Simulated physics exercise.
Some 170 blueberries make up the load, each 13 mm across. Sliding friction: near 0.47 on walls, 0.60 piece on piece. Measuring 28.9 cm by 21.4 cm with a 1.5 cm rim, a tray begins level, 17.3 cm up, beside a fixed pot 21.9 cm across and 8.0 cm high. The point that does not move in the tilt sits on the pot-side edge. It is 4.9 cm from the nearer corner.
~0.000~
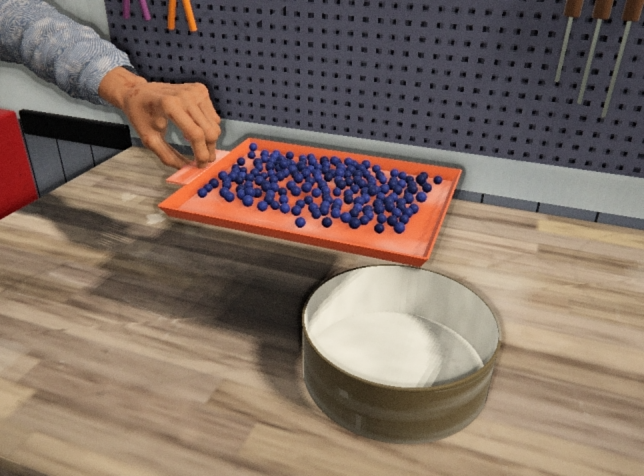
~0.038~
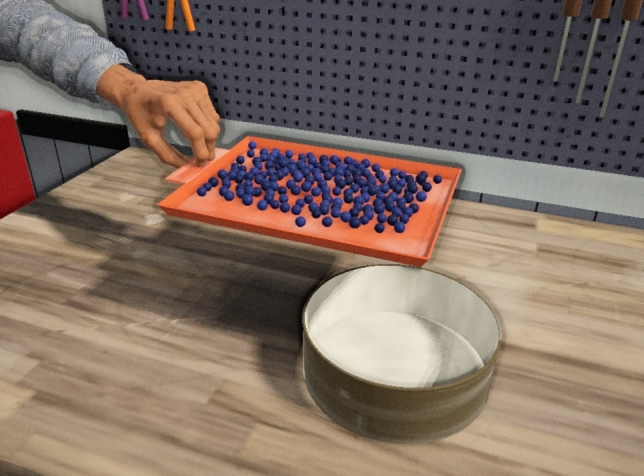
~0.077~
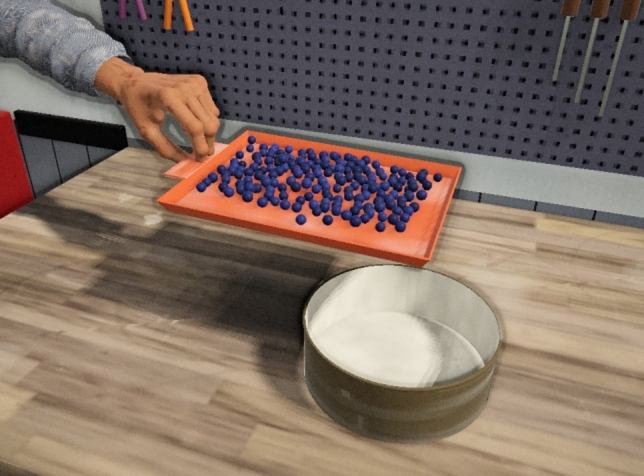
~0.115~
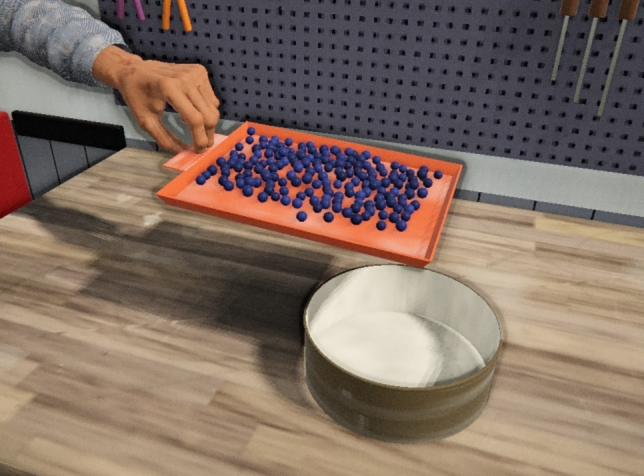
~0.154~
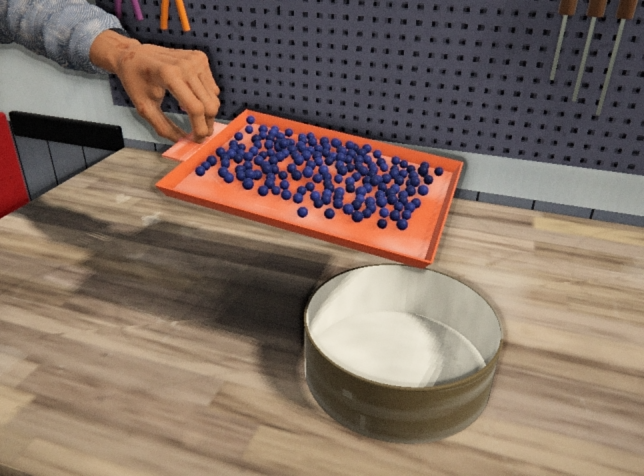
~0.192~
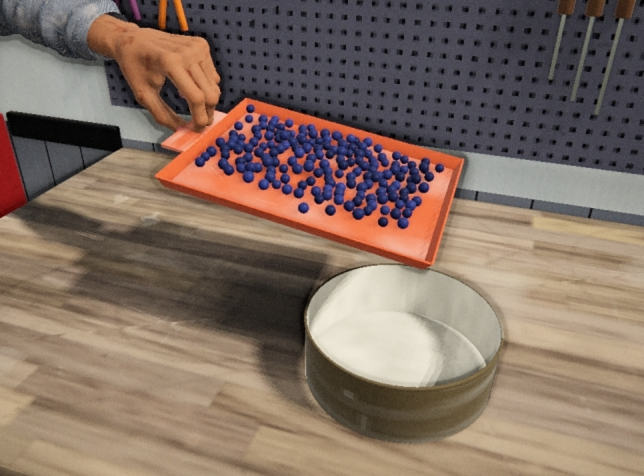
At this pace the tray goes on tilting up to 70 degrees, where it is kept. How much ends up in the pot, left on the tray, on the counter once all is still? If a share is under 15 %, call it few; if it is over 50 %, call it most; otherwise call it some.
I would say pot: Most, tray: Few, counter: Few.
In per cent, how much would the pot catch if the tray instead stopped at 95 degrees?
Pot share: About 95 per cent.
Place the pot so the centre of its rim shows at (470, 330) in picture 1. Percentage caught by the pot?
The share would be some 95 per cent.
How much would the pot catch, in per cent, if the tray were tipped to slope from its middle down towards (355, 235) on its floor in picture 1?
Near 95 percent, give or take.
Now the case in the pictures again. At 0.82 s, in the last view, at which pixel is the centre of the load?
The middle of the load should be at about (435, 226) by then.
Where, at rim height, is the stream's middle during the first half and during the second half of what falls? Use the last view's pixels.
Early half: About (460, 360); late half: (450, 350).
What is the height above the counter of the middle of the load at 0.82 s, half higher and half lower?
Some 20 cm above the counter.
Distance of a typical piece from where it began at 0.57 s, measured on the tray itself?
It has moved some 7 cm from its start.
After 0.57 s, tilt 39 degrees; the tray holds 100 %, the pot 0 %.
After 0.82 s, tilt 59 degrees; the tray holds 75 %, the pot 10 %.
Then, at 1.18 s, tilt 70 degrees; the tray holds 15 %, the pot 70 %.
In the end, at 2.5 s, pot 95 %, tray 0 %, counter 5 %.
